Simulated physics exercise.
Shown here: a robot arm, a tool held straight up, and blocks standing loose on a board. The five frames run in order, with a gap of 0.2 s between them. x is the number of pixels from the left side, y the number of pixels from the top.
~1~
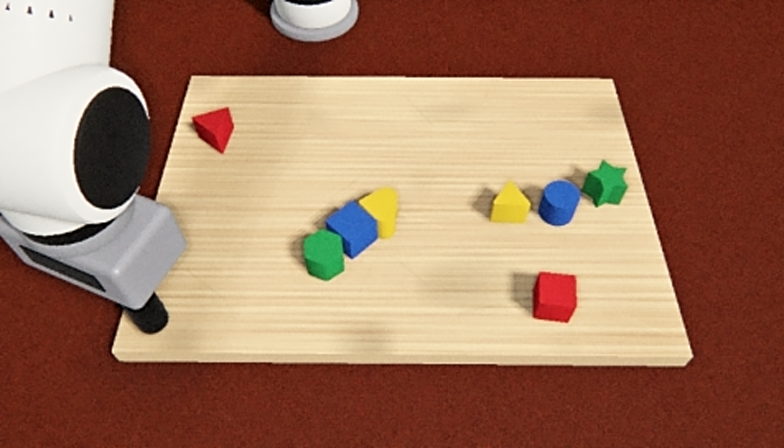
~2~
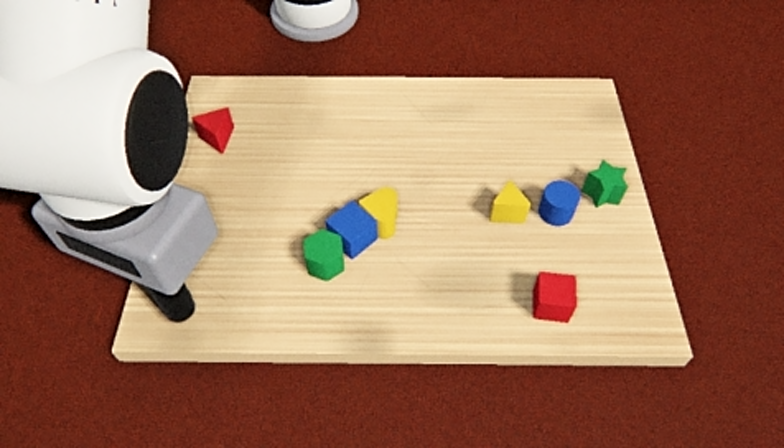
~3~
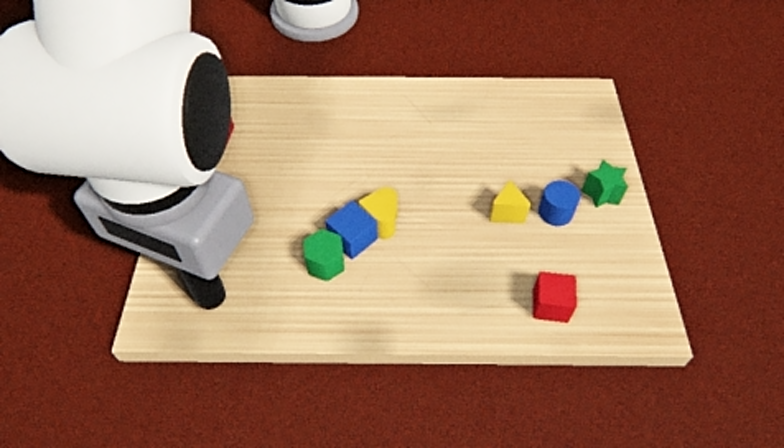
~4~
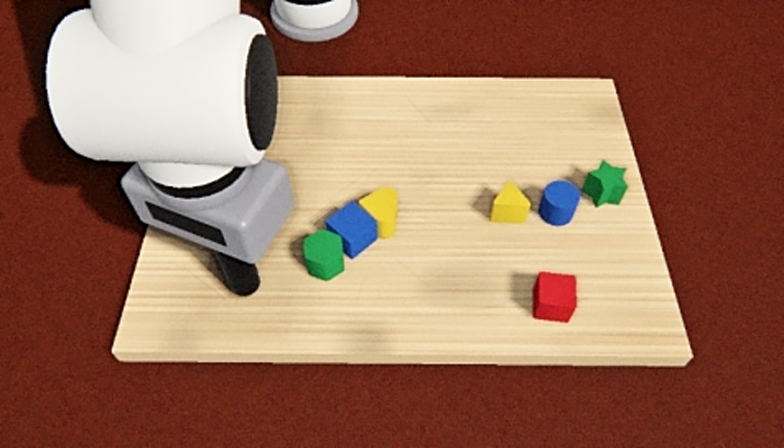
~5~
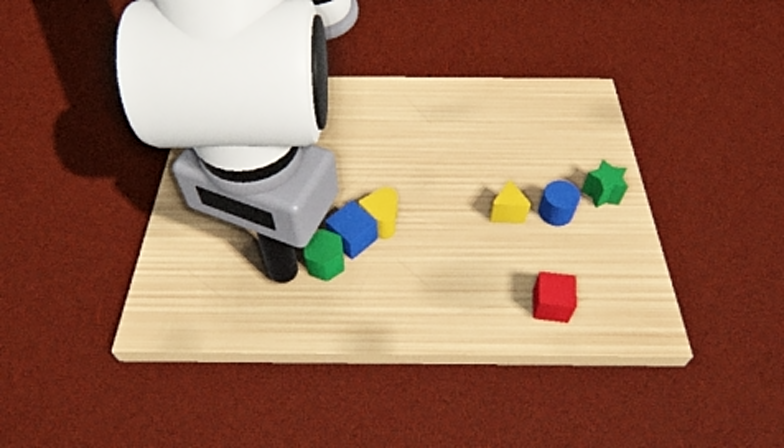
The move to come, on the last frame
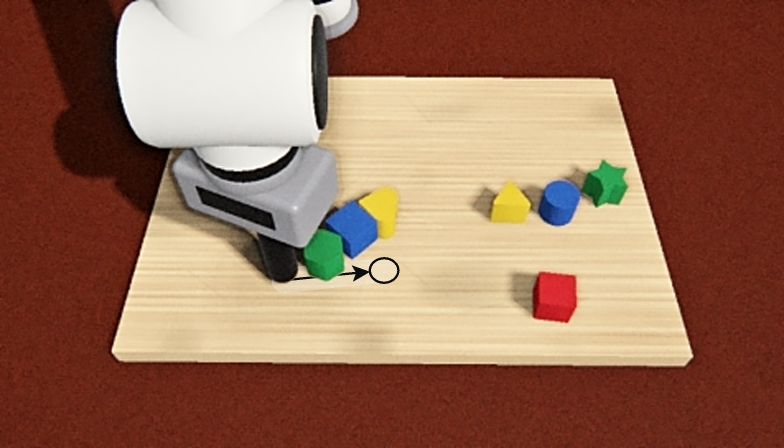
On a wooden board scattered with small colored blocks, a robot arm moved its black upright tool steadily rightward and slightly away from the near edge, up close beside the green block, while the blocks stayed still.
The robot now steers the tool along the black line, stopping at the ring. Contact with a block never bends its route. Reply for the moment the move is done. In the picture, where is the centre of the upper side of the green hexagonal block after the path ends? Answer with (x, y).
It is going to be at (394, 226).
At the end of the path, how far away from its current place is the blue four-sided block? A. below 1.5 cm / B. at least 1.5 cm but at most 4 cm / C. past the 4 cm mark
My pick is C.
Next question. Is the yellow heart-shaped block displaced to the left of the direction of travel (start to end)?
Yes, I think so.
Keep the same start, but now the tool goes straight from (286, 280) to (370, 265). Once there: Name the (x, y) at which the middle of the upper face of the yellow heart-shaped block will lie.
The middle of its top is at (401, 175).
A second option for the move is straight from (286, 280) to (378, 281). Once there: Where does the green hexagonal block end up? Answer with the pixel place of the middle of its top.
In the picture, that point is around (382, 235).
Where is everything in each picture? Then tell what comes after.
The first frame shows tool tip at (154, 321); block tops, green hexagonal block at (323, 246); blue four-sided block at (351, 221); yellow heart-shaped block at (381, 203).
The second frame shows tool at (181, 310); blocks unchanged.
The third frame shows tool at (211, 297); blocks unchanged.
The fourth frame shows tool at (246, 285); blocks unchanged.
The fifth frame shows tool at (284, 272); green hexagonal block at (323, 246); blue four-sided block at (351, 221); yellow heart-shaped block at (381, 203).
Path on the board, straight from (286, 280) to (384, 270).
On the path given first. One third of the way, tool at (318, 268); green hexagonal block at (345, 241), turned 15° anticlockwise; blue four-sided block at (367, 212); yellow heart-shaped block at (392, 193).
Two thirds of the way, tool at (351, 265); green hexagonal block at (370, 232), turned 45° anticlockwise; blue four-sided block at (379, 200), turned 15° anticlockwise; yellow heart-shaped block at (401, 180), turned 20° anticlockwise.
At the end, tool at (384, 262); green hexagonal block at (394, 226), turned 70° anticlockwise; blue four-sided block at (386, 195), turned 35° anticlockwise; yellow heart-shaped block at (405, 171), turned 30° anticlockwise.
